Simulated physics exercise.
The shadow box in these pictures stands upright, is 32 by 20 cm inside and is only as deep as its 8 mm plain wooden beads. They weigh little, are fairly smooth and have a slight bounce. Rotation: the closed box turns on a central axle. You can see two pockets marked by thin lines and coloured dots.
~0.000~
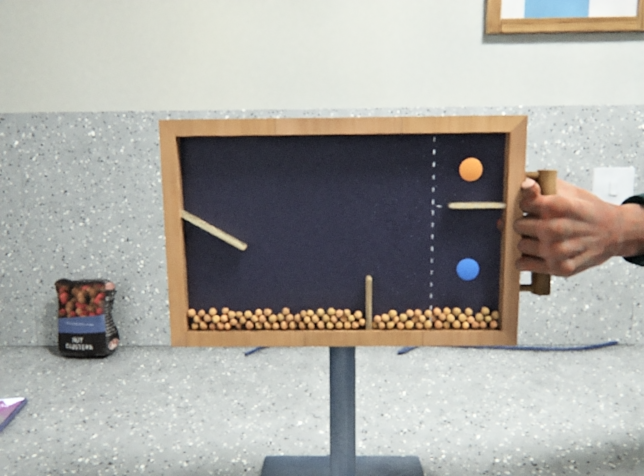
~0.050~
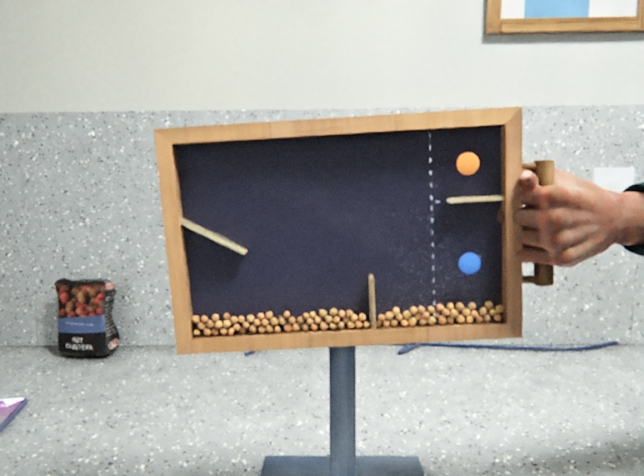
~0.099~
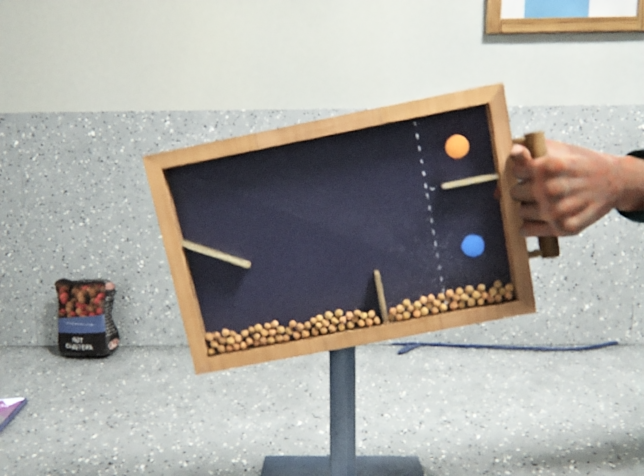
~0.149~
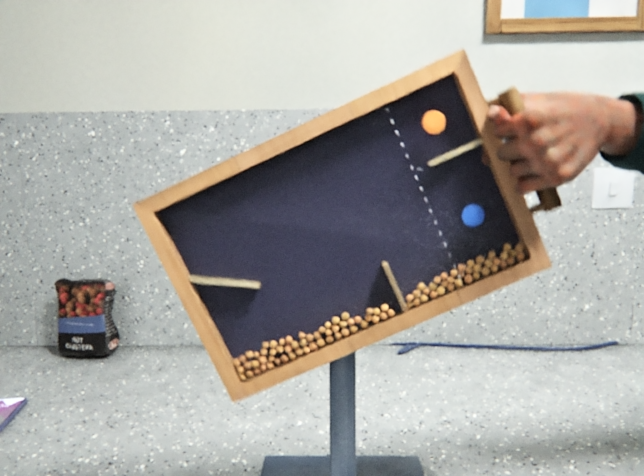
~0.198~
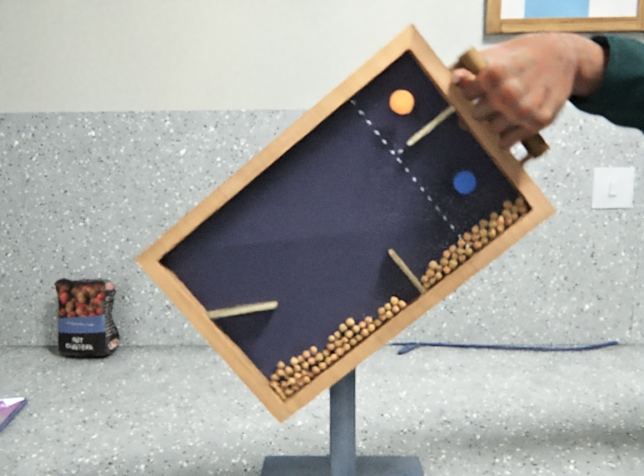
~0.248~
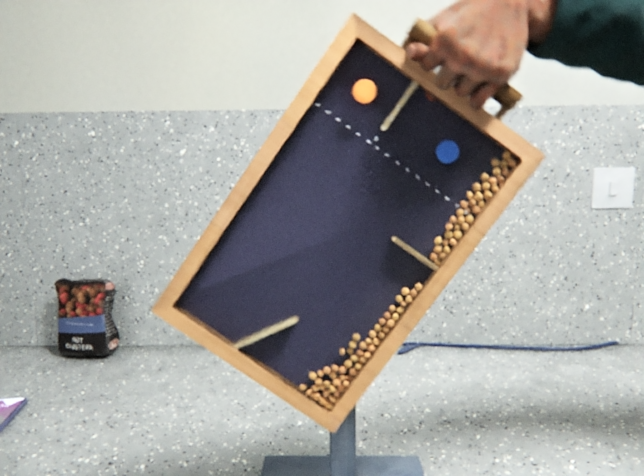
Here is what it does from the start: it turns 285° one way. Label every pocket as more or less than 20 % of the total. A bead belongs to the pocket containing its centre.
Orange pocket: More. Blue pocket: More.
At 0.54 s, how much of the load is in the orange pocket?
That comes to some 0 percent of the load.
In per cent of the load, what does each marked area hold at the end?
In per cent: Orange pocket holds 40 and blue pocket holds 25.
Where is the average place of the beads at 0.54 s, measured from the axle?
Some 7 cm right and 1 cm below.
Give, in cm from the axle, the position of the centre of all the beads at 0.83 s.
About 3 cm right and 2 cm above.
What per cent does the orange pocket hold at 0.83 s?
It comes to close to 30 percent.
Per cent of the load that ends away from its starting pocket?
Some 65 per cent.
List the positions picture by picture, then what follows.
The first frame shows level; about 90 beads; load centre (340, 319); top bead (225, 311); orange (471, 170), blue (468, 269).
The second frame shows turned 3° anticlockwise; load centre (344, 320); top bead (489, 305).
The third frame shows turned 11° anticlockwise; load centre (353, 319); top bead (498, 285); wall ends (445, 186), (248, 265), (377, 273).
The fourth frame shows turned 24° anticlockwise; load centre (368, 316); top bead (508, 248).
The fifth frame shows turned 39° anticlockwise; load centre (385, 309); top bead (520, 202).
The sixth frame shows turned 54° anticlockwise; load centre (400, 298); top bead (507, 156); orange (365, 91), blue (447, 152).
After 0.54 s, it stands 143° anticlockwise; the beads' middle is 7 cm right of and 1 cm below the centre; nothing in the marked areas.
After 0.83 s, it has come round 231° anticlockwise; the beads' middle is 3 cm right of and 2 cm above the centre; orange 30 %.
After 1.08 s, it has come round 285° anticlockwise; the beads' middle is in line with and 4 cm below the centre; orange 35 %, blue 5 %.
At rest by 2.2 s, it has come round 285° anticlockwise; orange 40 %, blue 25 %, elsewhere 35 %.
